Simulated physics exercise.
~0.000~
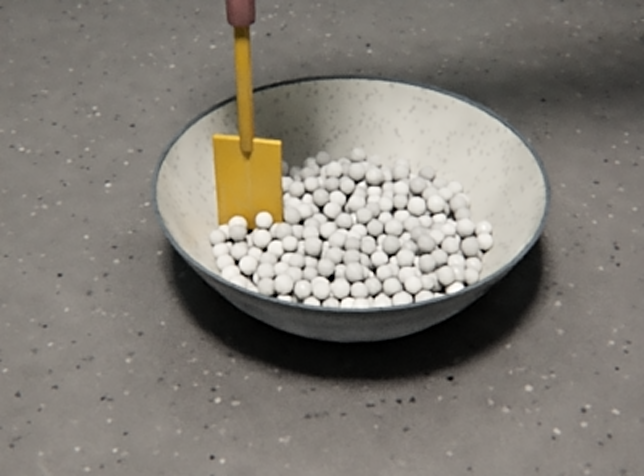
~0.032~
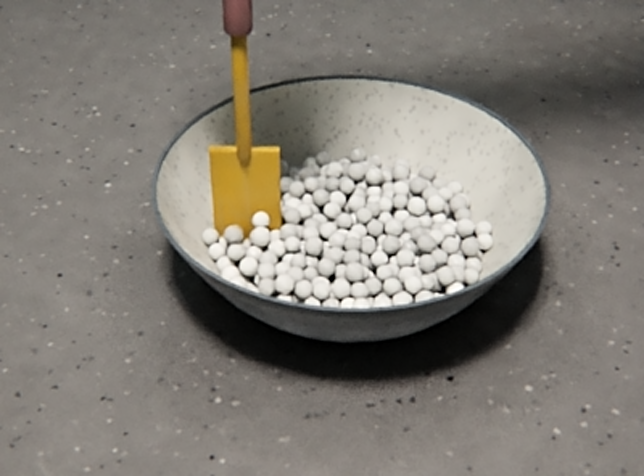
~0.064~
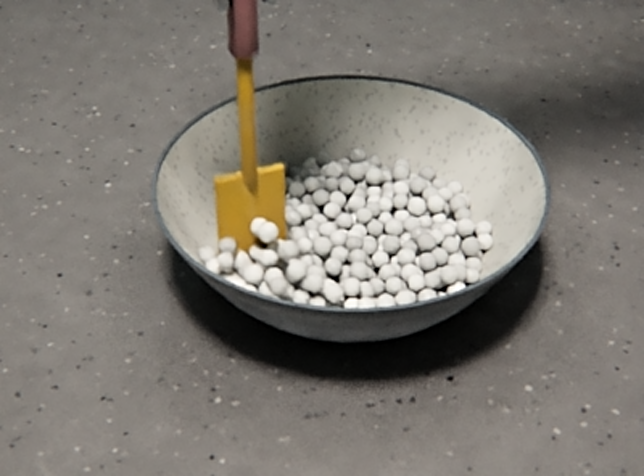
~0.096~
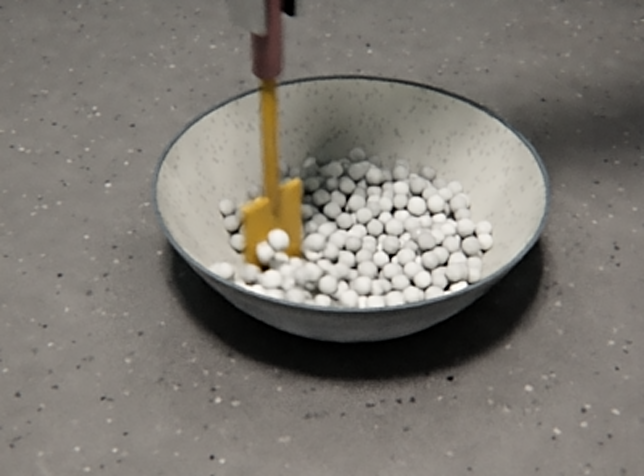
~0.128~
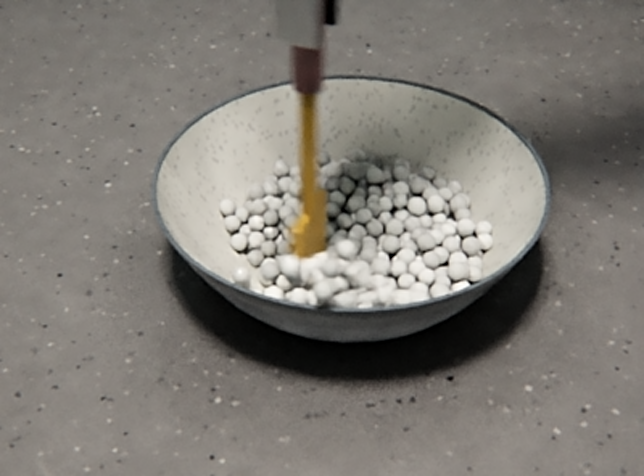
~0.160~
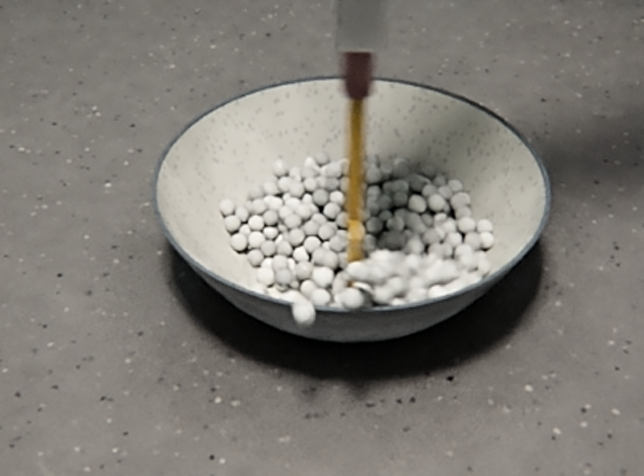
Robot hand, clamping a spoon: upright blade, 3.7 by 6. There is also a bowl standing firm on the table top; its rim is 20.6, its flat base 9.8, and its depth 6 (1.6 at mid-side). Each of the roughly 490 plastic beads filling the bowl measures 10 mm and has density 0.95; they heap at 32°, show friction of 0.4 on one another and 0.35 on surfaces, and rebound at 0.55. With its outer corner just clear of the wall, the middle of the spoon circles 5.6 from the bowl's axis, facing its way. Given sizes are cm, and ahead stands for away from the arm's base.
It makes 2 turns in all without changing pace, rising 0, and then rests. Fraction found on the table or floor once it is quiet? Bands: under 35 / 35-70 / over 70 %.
Under 35 %.
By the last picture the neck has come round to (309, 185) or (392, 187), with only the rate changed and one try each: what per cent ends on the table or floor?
Roughly 10 per cent on the first try and 35 per cent on the second.
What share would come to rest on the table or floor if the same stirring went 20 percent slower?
In that case, close to 10 in a hundred.
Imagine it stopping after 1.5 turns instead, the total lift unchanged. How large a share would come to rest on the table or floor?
In that case some 20 per cent.
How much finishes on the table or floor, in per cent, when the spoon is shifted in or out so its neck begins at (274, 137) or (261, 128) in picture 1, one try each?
I'd guess some 5 and 10 percent.
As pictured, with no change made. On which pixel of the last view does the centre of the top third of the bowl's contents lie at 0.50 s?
Around pixel (235, 189).
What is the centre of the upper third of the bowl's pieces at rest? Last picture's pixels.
The centre is near pixel (287, 253).
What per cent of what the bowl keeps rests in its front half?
Around 55 per cent of what the bowl keeps.
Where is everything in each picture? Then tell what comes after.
In the first frame, spoon neck at (246, 115), 0° round; upper third of the load around (359, 232), from x 220 to 485, top at y 155; 486 in the bowl.
In the second frame, spoon neck at (243, 125), 9° round; upper third of the load around (357, 235), from x 210 to 485, top at y 155.
In the third frame, spoon neck at (248, 148), 32° round; upper third of the load around (347, 246), from x 210 to 485, top at y 155.
In the fourth frame, spoon neck at (271, 170), 55° round; upper third of the load around (348, 254), from x 220 to 485, top at y 155.
In the fifth frame, spoon neck at (309, 185), 78° round; upper third of the load around (357, 268), from x 230 to 485, top at y 155.
In the sixth frame, spoon neck at (355, 191), 101° round; upper third of the load around (382, 271), from x 230 to 485, top at y 155; 484 in the bowl, 2 in flight or on the tool.
After 0.50 s, 343° round, highest piece 8 above the table; 427 in the bowl, 45 on the table or floor, 14 in flight or on the tool.
After 0.83 s, 225° round, highest piece 8 above the table; 385 in the bowl, 94 on the table or floor, 7 in flight or on the tool.
After 1.20 s, 0° round, highest piece 5 above the table; 371 in the bowl, 115 on the table or floor.
After 1.90 s, 0° round, highest piece 5 above the table; 371 in the bowl, 115 on the table or floor.
At rest, 371 in the bowl, 115 on the table or floor. That is 24 % on the table or floor.
